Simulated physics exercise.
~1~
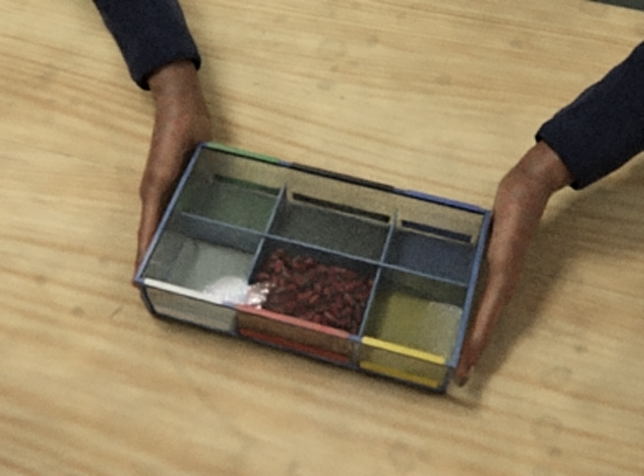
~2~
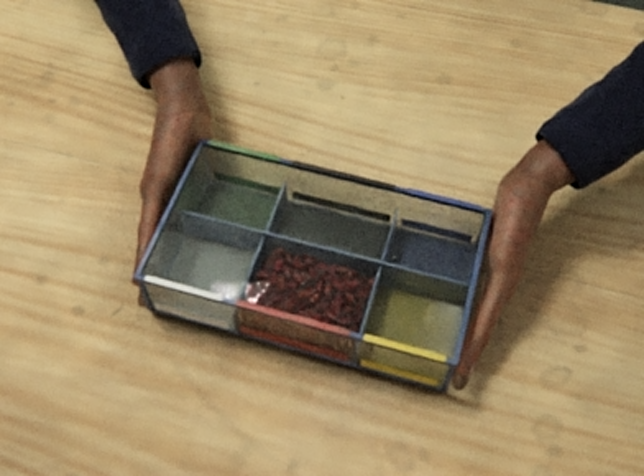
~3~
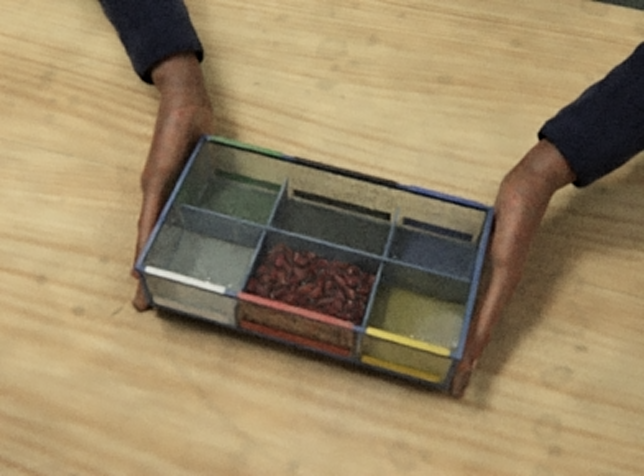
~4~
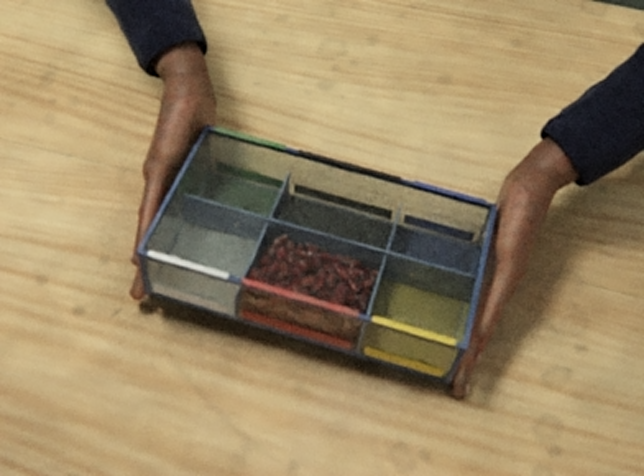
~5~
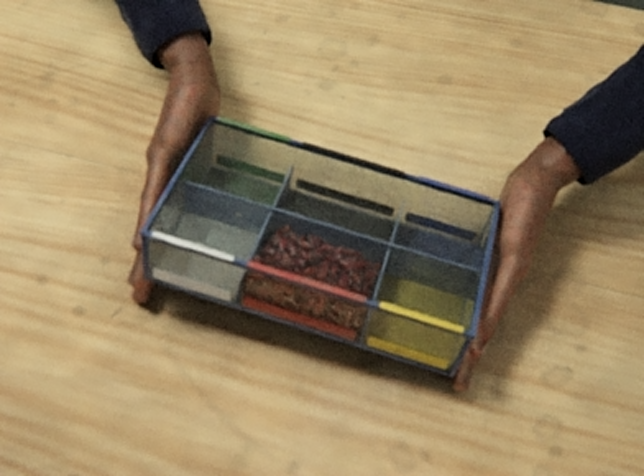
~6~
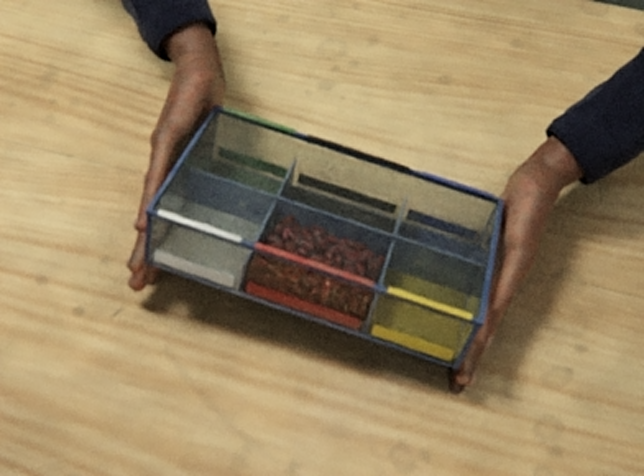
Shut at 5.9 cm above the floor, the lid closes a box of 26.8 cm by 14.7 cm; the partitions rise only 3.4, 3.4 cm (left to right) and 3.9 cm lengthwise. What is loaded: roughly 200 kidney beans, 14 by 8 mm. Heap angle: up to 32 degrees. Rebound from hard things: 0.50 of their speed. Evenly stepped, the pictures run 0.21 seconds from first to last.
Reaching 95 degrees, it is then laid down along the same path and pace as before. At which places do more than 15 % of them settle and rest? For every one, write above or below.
Red above, blue above, green below, yellow below, white below, black above.
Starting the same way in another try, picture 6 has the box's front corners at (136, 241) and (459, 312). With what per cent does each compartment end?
Final shares: Red 30%, blue 0%, green 35%, yellow 0%, white 0%, black 35%.
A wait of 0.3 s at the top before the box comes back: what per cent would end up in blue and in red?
In per cent: Blue 55; red 25.
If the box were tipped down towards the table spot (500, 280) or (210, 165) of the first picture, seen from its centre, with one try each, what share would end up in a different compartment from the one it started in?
Around 75 % for the first direction, around 75 % for the second.
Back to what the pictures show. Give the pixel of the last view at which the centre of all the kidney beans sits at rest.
Close to pixel (383, 252).
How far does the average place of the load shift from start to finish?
It moves around 8.5 centimetres.
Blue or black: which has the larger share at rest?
Answer: Blue.
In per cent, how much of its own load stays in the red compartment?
I'd put it at roughly 30 per cent.
Then, 0.75 s after the last picture, tilt 95 degrees; red 70 %, blue 15 %, black 15 %.
Then, 1.26 s after the last picture, tilt 41 degrees; red 30 %, blue 50 %, black 20 %.
Then, 1.82 s after the last picture, tilt 0 degrees; red 30 %, blue 50 %, black 20 %.
In the end, red 30 %, blue 50 %, green 0 %, yellow 0 %, white 0 %, black 20 %.
